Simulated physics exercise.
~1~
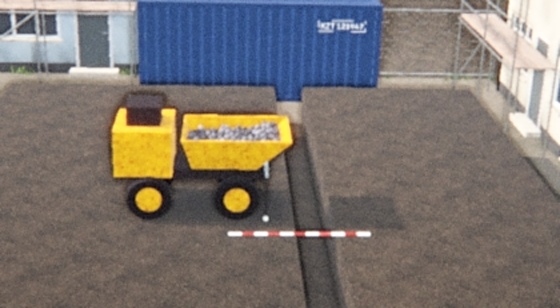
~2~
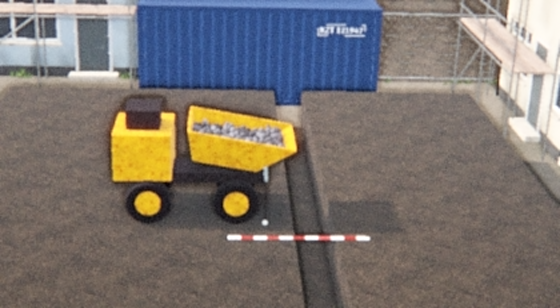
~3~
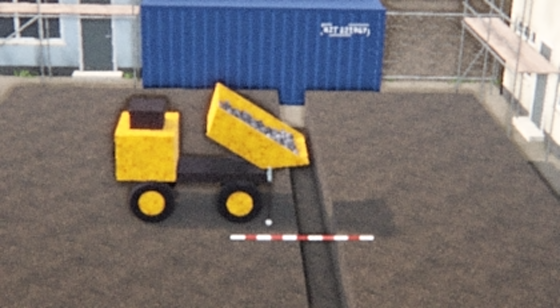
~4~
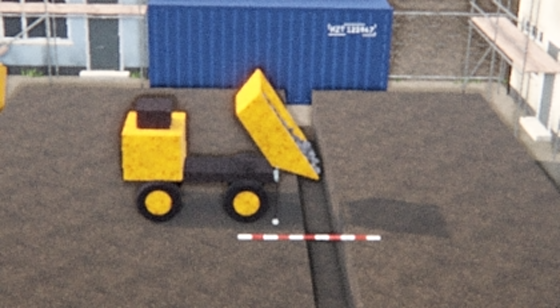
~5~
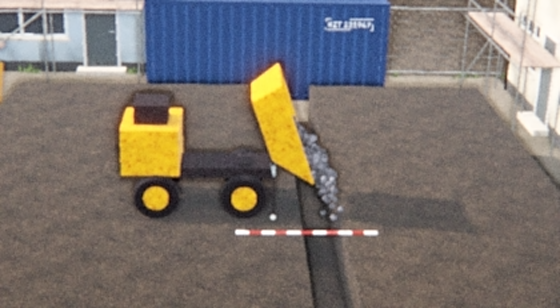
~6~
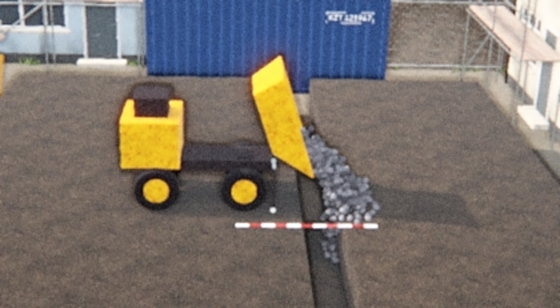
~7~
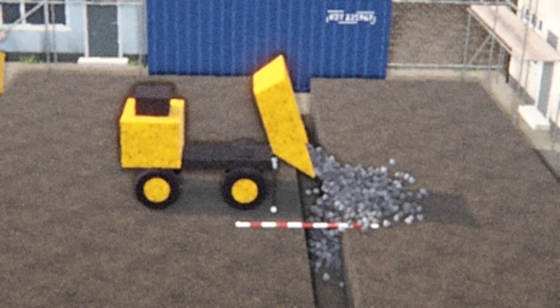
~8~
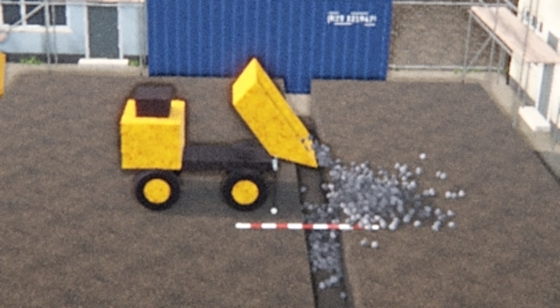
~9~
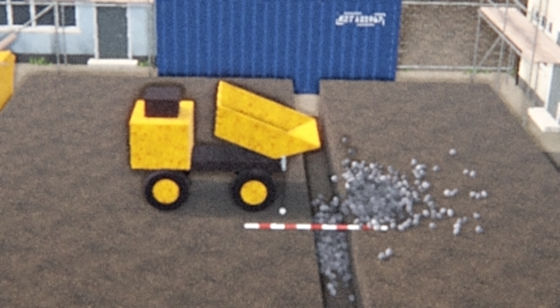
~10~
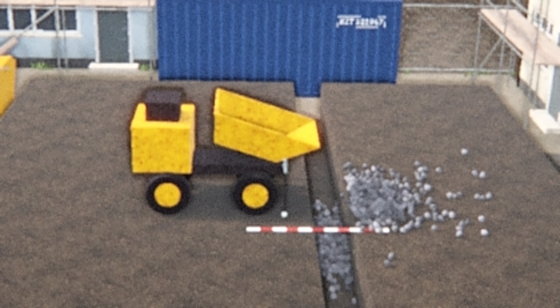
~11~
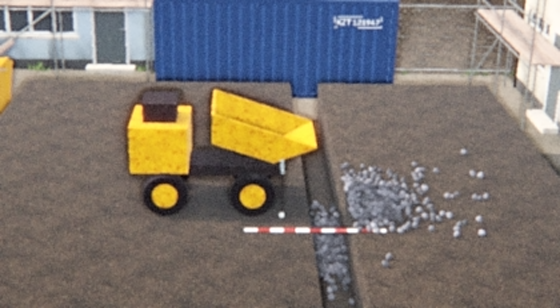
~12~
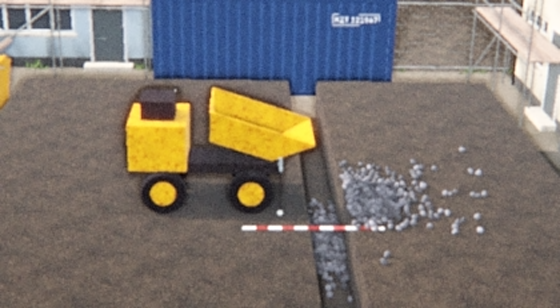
To begin with, a yellow dumper stands on dark ground before a narrow trench, its skip level and loaded with grey stones, with a blue container behind and a red-and-white staff lying in front. The skip tilts steadily towards the right, and the stones slide to its lip. Once it is steep, they pour out, dropping into the trench and spreading over the ground beyond. The emptied skip then swings partway back and stops, still tipped slightly downward. At the end, about half the stones lie in the trench and the rest are scattered past it.
